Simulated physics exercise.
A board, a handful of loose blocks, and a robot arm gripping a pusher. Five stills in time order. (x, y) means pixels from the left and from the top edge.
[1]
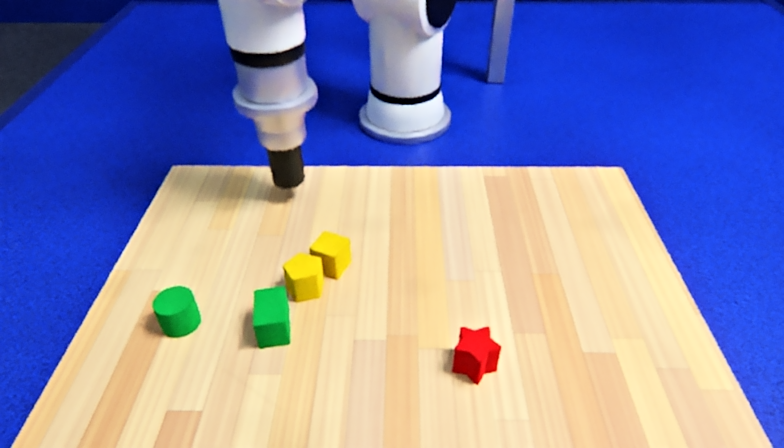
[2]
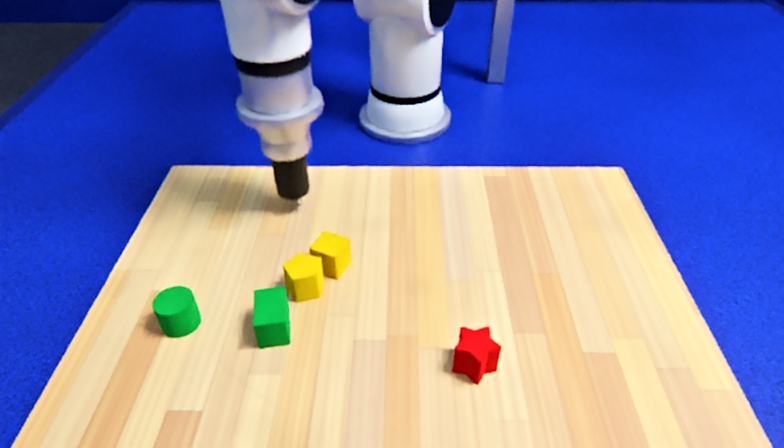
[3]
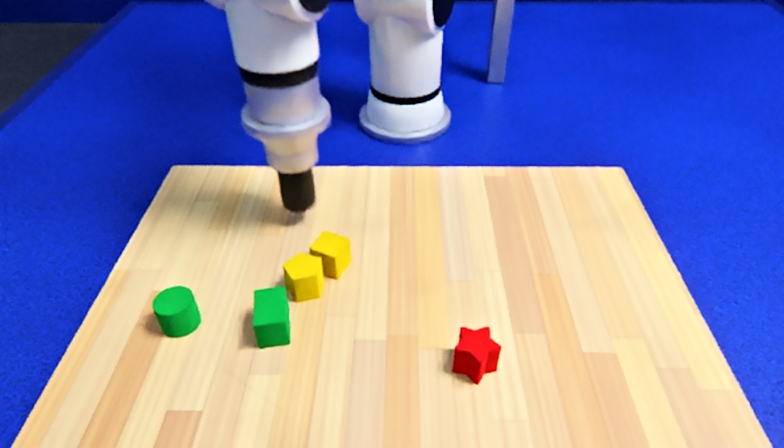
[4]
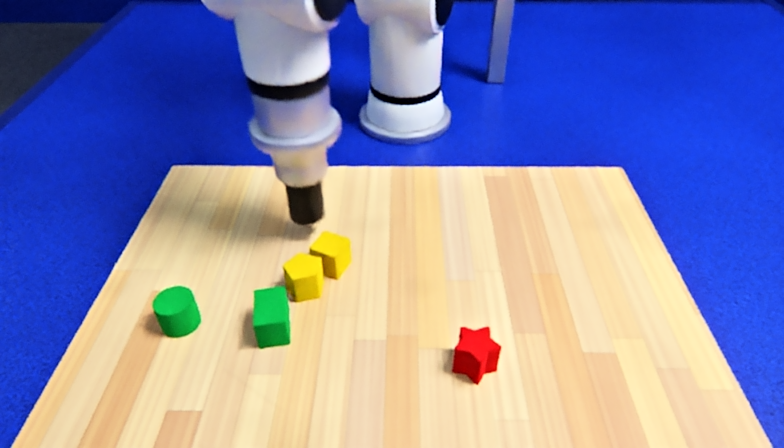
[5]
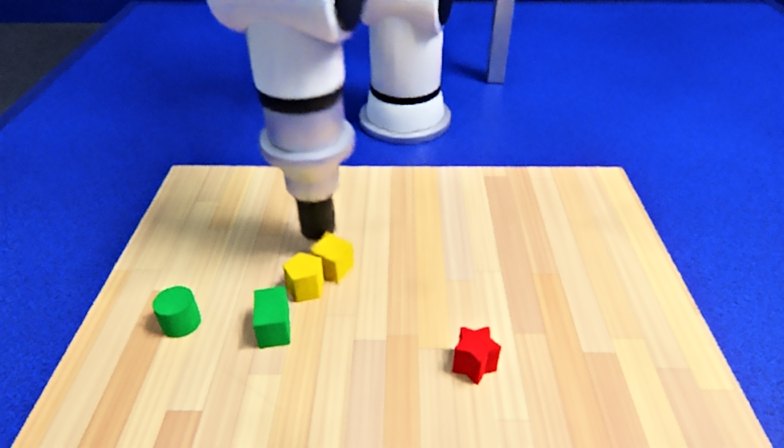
On a wooden board over a blue surface, a robot arm moved its dark tip slowly forward and slightly right toward two yellow blocks, nudging the farther one slightly, while the green and red pieces stayed still.
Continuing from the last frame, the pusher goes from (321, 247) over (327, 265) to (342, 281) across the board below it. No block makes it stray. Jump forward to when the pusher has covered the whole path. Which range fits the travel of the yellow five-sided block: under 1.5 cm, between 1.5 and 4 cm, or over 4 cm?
The yellow five-sided block moves under 1.5 cm.
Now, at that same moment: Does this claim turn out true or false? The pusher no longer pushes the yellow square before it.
That is false.
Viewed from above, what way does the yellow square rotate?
It twists with the clock when seen from above.
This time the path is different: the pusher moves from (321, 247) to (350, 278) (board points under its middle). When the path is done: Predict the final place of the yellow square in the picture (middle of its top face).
Around (354, 280).
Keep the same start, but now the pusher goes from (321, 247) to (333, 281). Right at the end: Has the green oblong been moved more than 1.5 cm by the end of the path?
The answer is no.
On the path given first. Halfway along, pusher (325, 248); yellow square (343, 261), turned 25° clockwise.
At the end, pusher (340, 264); green oblong in place; yellow five-sided block (303, 270), turned 25° clockwise; yellow square (359, 279), turned 25° clockwise.
